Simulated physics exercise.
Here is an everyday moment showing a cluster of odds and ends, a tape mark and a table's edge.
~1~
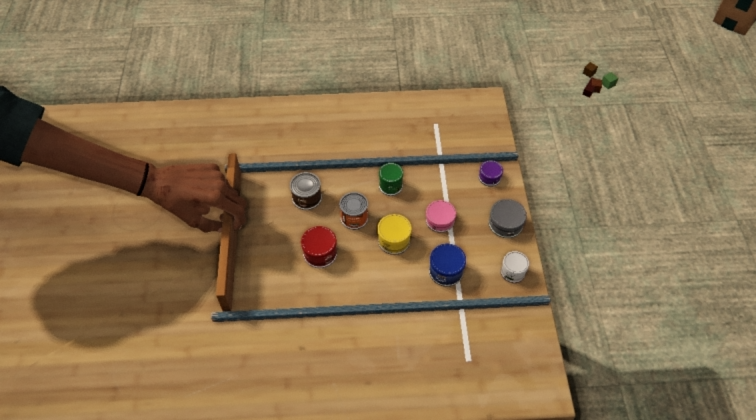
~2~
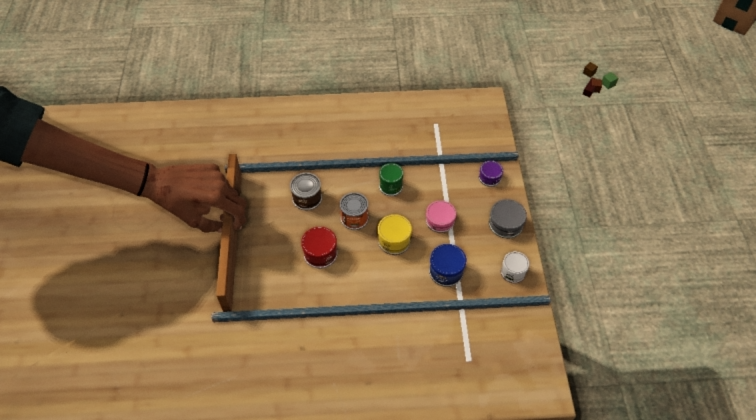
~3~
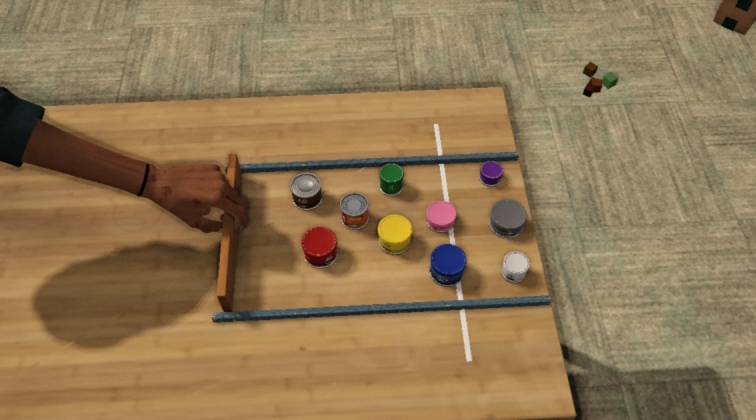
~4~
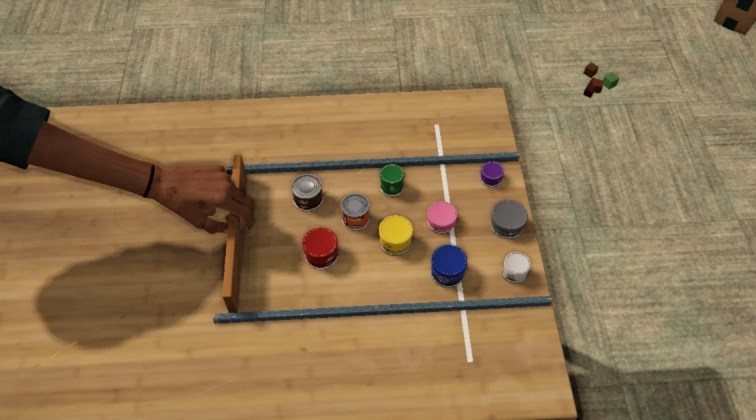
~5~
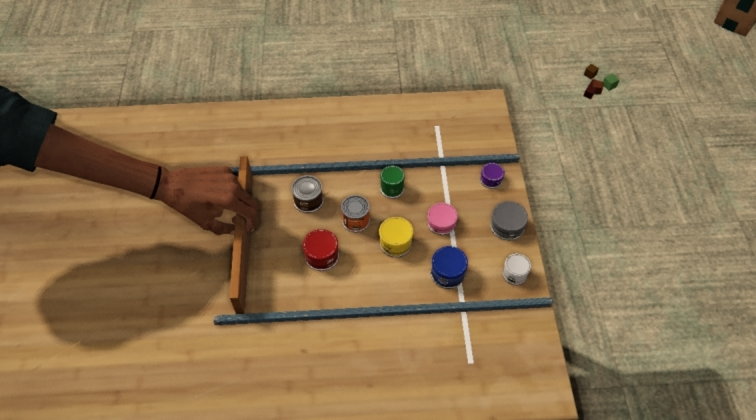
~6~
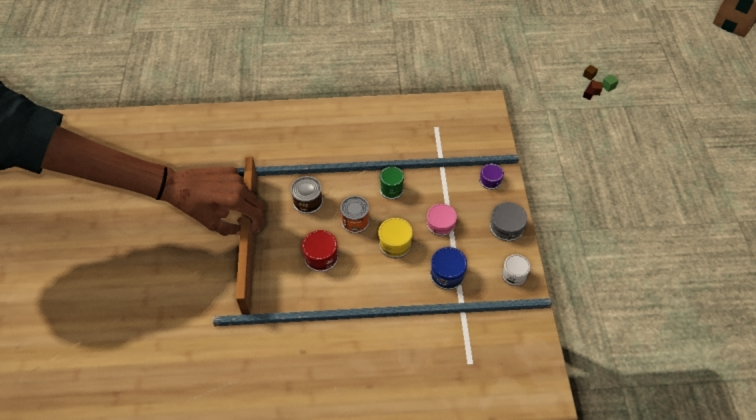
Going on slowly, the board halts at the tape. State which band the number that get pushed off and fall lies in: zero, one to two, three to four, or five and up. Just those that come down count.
The number of pieces cleared off the edge is going to be nothing.
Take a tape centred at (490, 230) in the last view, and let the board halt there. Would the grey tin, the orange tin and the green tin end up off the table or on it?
In order, the grey tin goes off the edge, then the orange tin keeps its spot, then the green tin keeps its spot.
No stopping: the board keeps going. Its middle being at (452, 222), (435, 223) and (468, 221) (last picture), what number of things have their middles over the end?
The counts would come out as 0, 0 and 1.
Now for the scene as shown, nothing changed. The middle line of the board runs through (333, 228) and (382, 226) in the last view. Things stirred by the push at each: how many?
2 and 6.
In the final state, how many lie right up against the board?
It is in contact with 4.
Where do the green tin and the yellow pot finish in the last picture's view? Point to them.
The green tin finishes at (473, 168); the yellow pot finishes at (491, 223).
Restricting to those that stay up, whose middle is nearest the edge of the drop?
Answer: The grey tin.
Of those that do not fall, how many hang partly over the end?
The number is 1.
Soon after, none off yet; grey tin at rest near (508, 222); white pot at rest near (516, 271); purple tin at rest near (491, 177).
At rest, the number that fall off is zero.
